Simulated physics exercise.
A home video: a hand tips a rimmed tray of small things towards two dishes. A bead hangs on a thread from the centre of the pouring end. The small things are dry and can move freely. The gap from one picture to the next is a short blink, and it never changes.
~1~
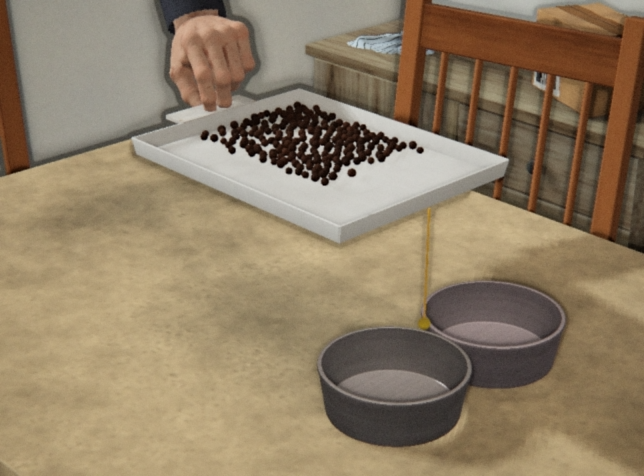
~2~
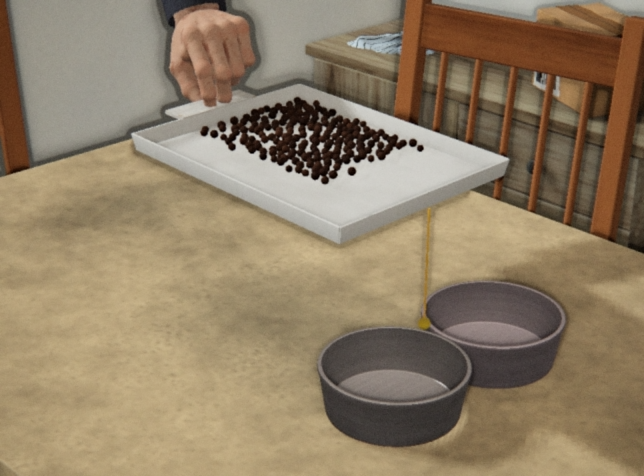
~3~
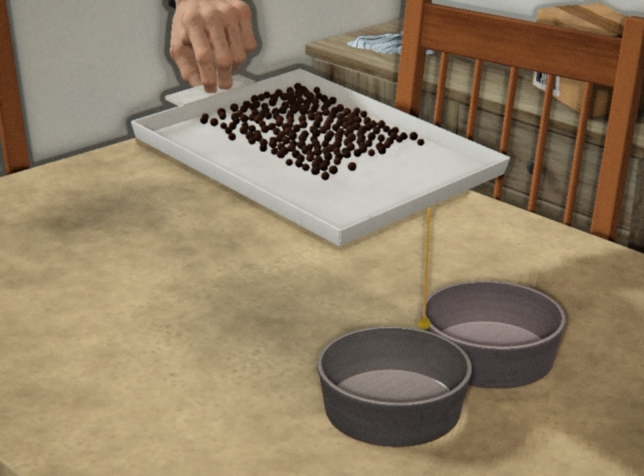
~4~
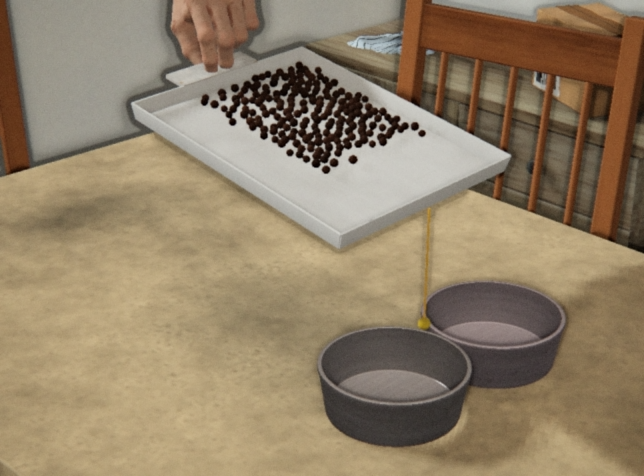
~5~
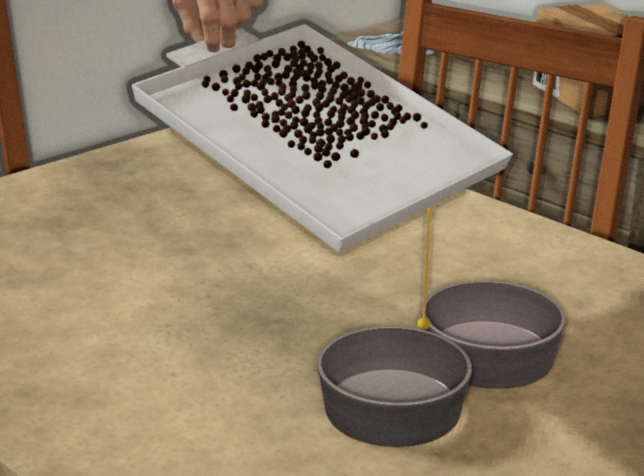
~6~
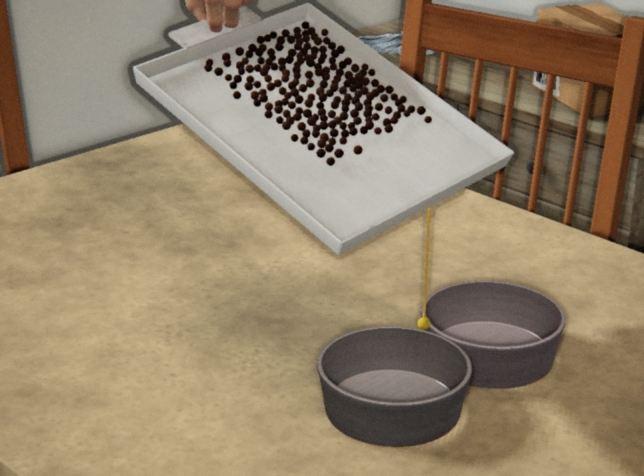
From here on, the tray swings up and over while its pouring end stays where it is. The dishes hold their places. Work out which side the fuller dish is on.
It is on the left.
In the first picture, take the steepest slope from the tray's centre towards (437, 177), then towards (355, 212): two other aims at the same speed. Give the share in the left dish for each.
For the first it's near 0 %, for the second near 60 %.
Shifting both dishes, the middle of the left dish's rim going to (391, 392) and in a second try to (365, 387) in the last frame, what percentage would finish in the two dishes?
Close to 90 %, followed by close to 90 %.
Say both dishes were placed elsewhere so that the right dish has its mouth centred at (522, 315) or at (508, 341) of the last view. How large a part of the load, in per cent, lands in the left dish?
Some 60 percent in the first case, 80 percent in the second.
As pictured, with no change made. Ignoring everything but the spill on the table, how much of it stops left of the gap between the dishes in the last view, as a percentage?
Roughly 60 in a hundred.
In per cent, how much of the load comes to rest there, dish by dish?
Out of every hundred, close to 70 go left and close to 0 go right.
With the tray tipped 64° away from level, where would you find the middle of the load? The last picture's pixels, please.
Look around (381, 238) in the last picture.
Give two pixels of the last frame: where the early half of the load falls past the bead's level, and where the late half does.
First roughly (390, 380), then roughly (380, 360).
Shortly afterwards, tray tipped steeply; near two thirds on the tray; a little in the left dish; only a few outside both; near a third in the air.
Next, tray tipped past a quarter turn; near a third on the tray; near a quarter in the left dish; near a quarter outside both; a little in the air.
Some moments later, tray tipped past a quarter turn; near two thirds in the left dish; near a third outside both.
In the end, tray tipped past a quarter turn; near two thirds in the left dish; none at all in the right dish; near a third outside both.
